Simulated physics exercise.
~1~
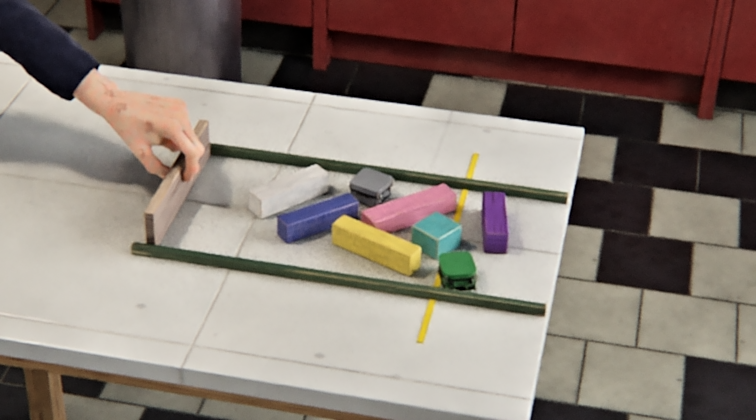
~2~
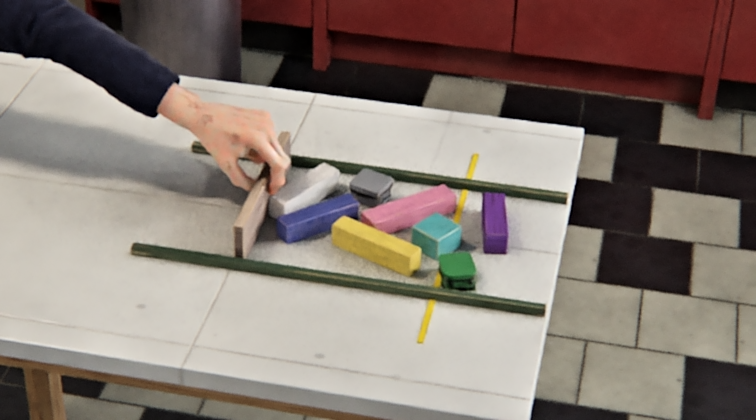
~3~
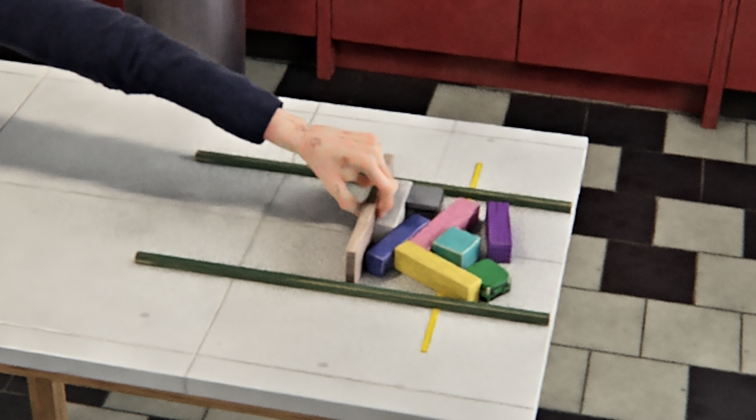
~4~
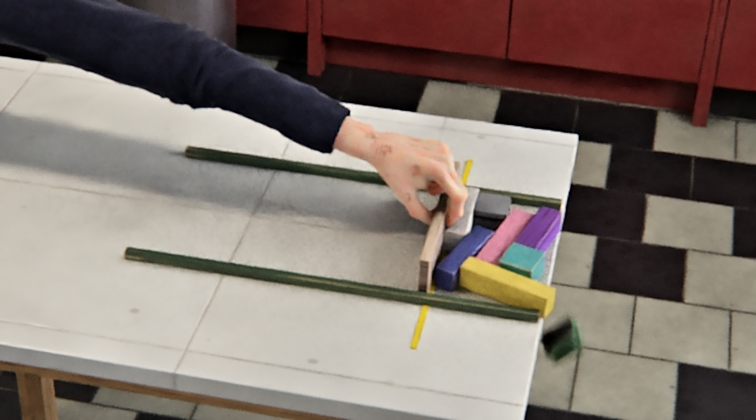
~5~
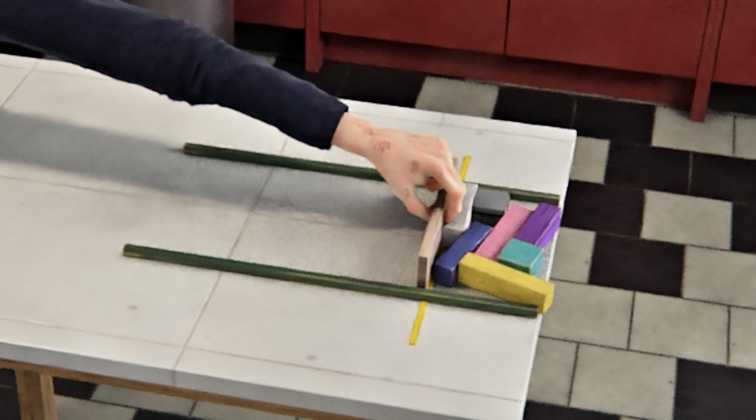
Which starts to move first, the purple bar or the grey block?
The grey block starts to move first. It is already being pushed to the right while the purple bar still lies in place, and the purple bar only shifts later, as the board nears the tape.
A hand in a dark sleeve grips an upright wooden board on a pale table, seen from above at an angle, with red cabinets and a checkered tile floor behind. Between two dark green rods lie white, blue, yellow, pink and purple bars and grey, turquoise and green blocks, near a strip of yellow tape. The board slides right, reaches the white bar, then bunches the pieces together. As it pushes on to the tape, the green block tumbles off the right edge. The board stops there, leaving the other seven crowded on the table, the yellow bar at the brink.
